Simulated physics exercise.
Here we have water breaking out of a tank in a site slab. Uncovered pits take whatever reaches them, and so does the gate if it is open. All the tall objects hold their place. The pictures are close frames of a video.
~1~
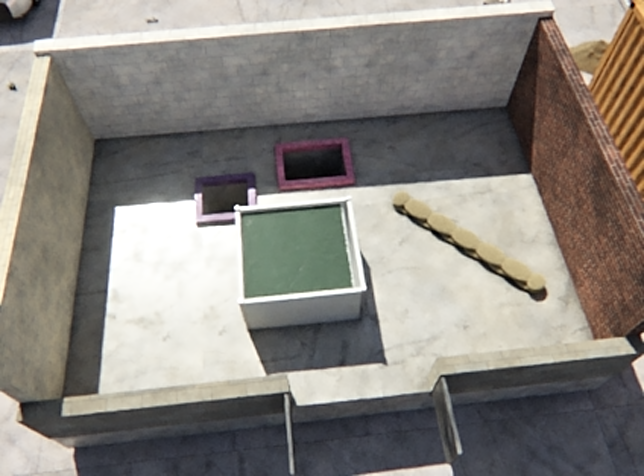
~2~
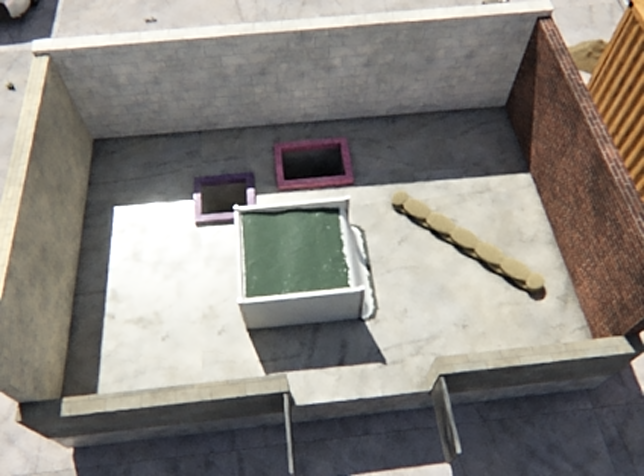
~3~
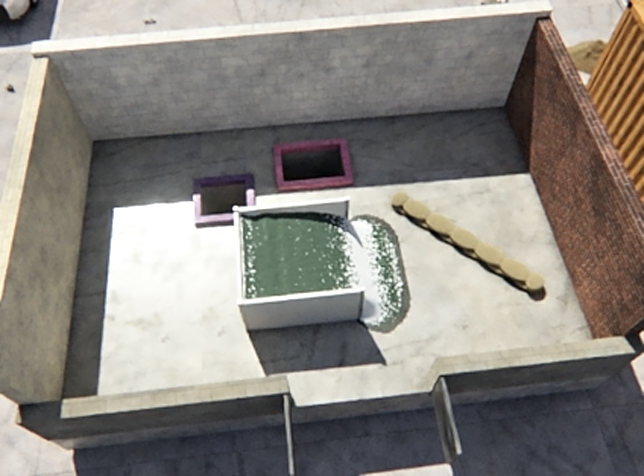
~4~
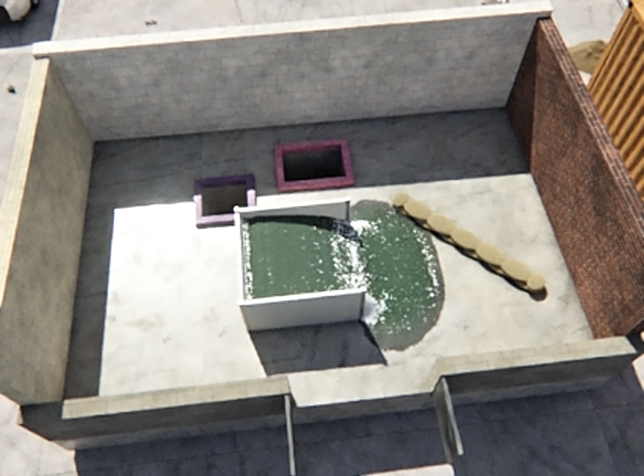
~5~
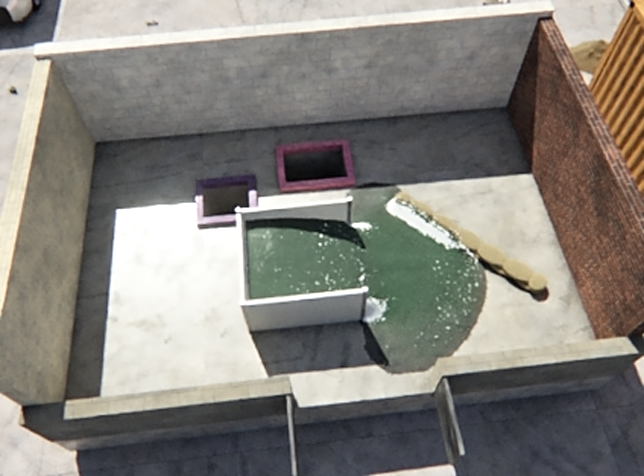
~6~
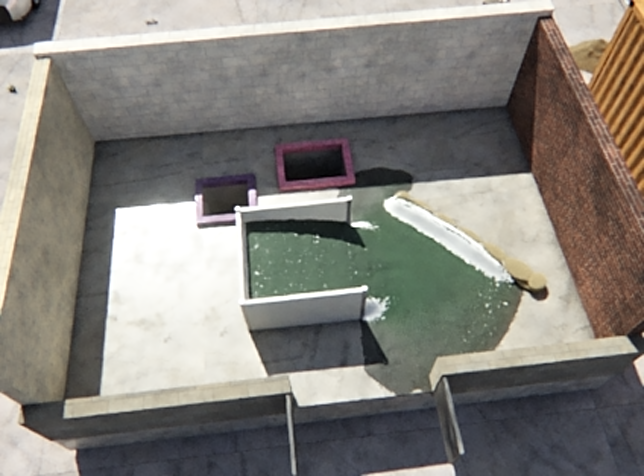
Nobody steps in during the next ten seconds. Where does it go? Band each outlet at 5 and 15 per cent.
The gate takes from 5 to 15 %; the pink pit takes less than 5 %; the purple pit takes less than 5 %.
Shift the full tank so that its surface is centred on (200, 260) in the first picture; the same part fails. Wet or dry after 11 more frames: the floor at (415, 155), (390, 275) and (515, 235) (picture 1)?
One after the other: Under water, flooded, flooded.
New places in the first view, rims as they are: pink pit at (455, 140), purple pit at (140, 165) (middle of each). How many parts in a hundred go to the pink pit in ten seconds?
Roughly, in per cent: Pink 8.
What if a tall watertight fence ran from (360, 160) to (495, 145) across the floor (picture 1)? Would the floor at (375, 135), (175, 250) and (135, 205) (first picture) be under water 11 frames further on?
One after the other: Clear, no water, free of water.
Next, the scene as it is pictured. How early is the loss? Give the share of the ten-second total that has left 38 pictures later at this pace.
Close to 55 %.
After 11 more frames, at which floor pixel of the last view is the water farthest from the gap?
I would point to (465, 111).
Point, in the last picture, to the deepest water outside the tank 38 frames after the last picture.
At about (390, 195).
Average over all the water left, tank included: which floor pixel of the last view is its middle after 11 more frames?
Near (449, 275).
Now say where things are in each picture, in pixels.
The first frame shows still water in the open tank at (298, 250).
In the second frame, the front is at a hidden place, out from the gap at (351, 264).
In the third frame, the front is at (376, 222), out from the gap at (351, 265).
In the fourth frame, the front is at (420, 227), out from the gap at (352, 266).
In the fifth frame, water pours out at (353, 267) and has run to (479, 263).
In the sixth frame, water pours out at (353, 267) and has run to (517, 289).
A moment on, water covers 30 % of the floor; the gate 0 %, the pink pit 0 %, the purple pit 0 %.
Next, water covers 45 % of the floor; the gate 1 %, the pink pit 0 %, the purple pit 0 %.
Then, water covers 45 % of the floor; the gate 1 %, the pink pit 0 %, the purple pit 0 %.
Later, water covers 70 % of the floor; the gate 6 %, the pink pit 1 %, the purple pit 0 %.
In the end, water covers 90 % of the floor; the gate 12 %, the pink pit 2 %, the purple pit 0 %.
